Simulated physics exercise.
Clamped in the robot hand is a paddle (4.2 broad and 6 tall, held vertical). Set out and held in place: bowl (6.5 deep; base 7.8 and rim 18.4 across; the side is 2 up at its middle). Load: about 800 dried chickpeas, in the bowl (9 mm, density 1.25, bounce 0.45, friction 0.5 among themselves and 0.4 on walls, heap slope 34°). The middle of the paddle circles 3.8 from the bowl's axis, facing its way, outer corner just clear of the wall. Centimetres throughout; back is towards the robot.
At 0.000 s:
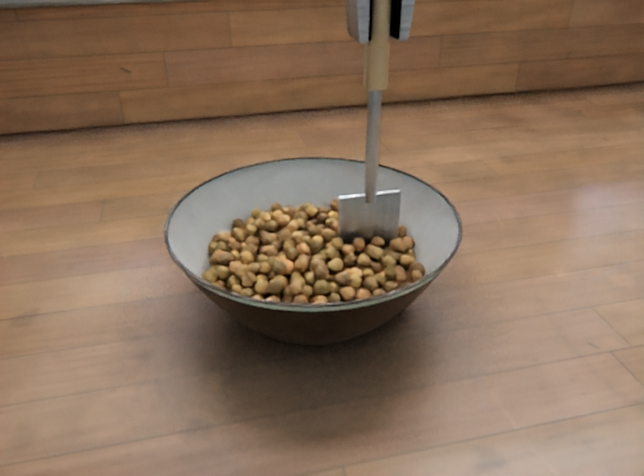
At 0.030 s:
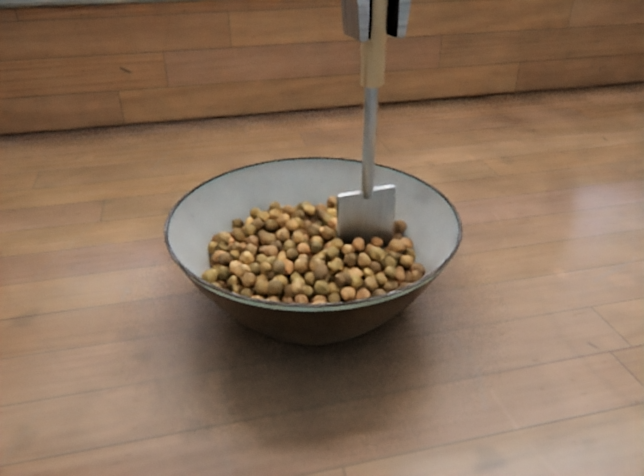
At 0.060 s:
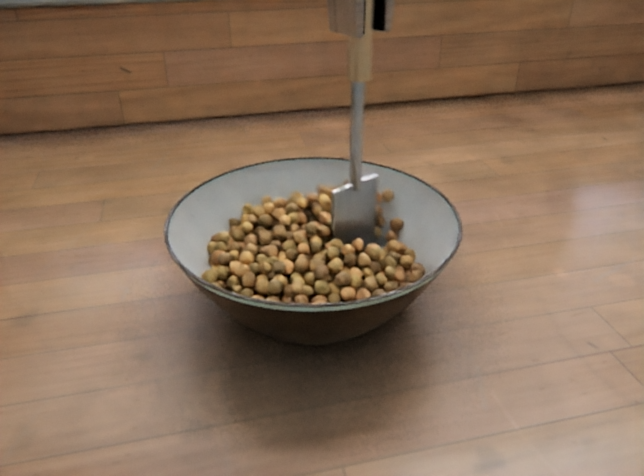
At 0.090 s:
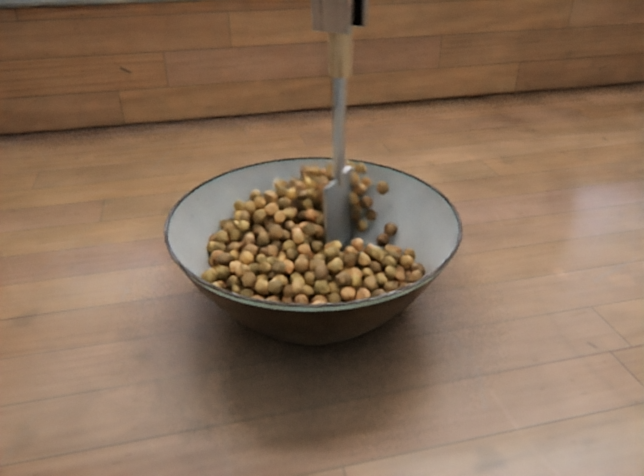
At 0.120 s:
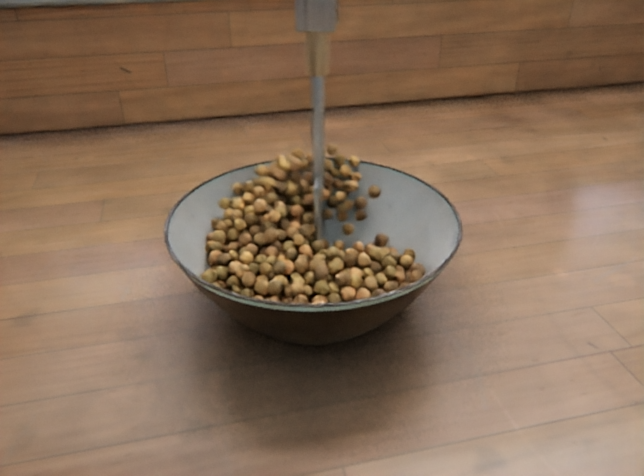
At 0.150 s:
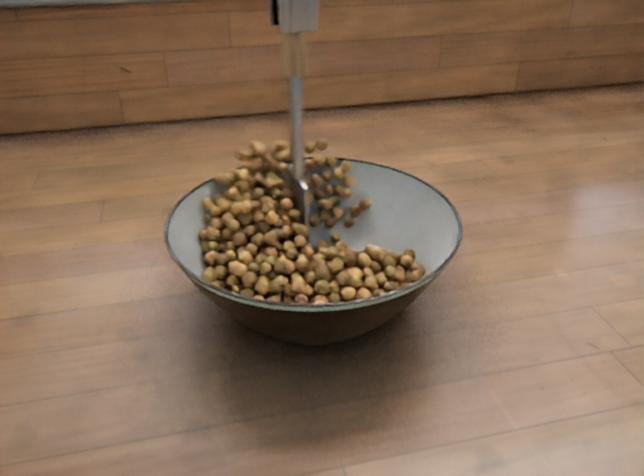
On a wooden floor, a robot-held metal paddle sweeping leftward through a bowl of dried chickpeas, pushing them up the back left.
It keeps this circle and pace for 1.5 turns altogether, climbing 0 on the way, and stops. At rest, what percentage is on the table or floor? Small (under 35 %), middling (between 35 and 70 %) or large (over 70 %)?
A small share, under 35 %, ends on the table or floor.
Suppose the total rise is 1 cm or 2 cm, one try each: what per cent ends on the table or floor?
About 20 and 15 per cent.
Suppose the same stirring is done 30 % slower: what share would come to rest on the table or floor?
Then about 10 per cent.
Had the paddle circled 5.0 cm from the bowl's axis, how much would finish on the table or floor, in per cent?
Then about 25 per cent.
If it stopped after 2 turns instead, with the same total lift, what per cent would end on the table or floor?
It would be near 30 per cent.
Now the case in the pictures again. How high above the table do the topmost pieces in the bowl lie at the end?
Roughly 7.0 cm.
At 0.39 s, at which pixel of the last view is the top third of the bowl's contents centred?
Near (362, 271).
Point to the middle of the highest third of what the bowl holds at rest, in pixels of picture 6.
At about (266, 284).
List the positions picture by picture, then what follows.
Paddle neck at (371, 173), 0° round; upper third of the load around (308, 252), from x 210 to 420, top at y 205; 798 in the bowl, in the first frame.
Paddle neck at (368, 170), 8° round; upper third of the load around (307, 249), from x 210 to 420, top at y 205, in the second frame.
Paddle neck at (356, 162), 29° round; upper third of the load around (310, 240), from x 210 to 420, top at y 185, in the third frame.
Paddle neck at (338, 157), 50° round; upper third of the load around (302, 226), from x 210 to 420, top at y 165, in the fourth frame.
Paddle neck at (318, 155), 72° round; upper third of the load around (284, 217), from x 210 to 420, top at y 150, in the fifth frame.
Paddle neck at (297, 156), 94° round; upper third of the load around (269, 212), from x 205 to 415, top at y 145; 798 in the bowl, in the sixth frame.
By 0.39 s, 266° round, highest piece 9 above the table; 686 in the bowl, 66 on the table or floor, 46 in flight or on the tool.
By 0.63 s, 79° round, highest piece 8 above the table; 628 in the bowl, 158 on the table or floor, 12 in flight or on the tool.
By 0.95 s, 180° round, highest piece 7 above the table; 601 in the bowl, 196 on the table or floor, 1 in flight or on the tool.
By 1.65 s, 180° round, highest piece 7 above the table; 601 in the bowl, 197 on the table or floor.
Final count, 601 in the bowl, 197 on the table or floor. That is 25 % on the table or floor.
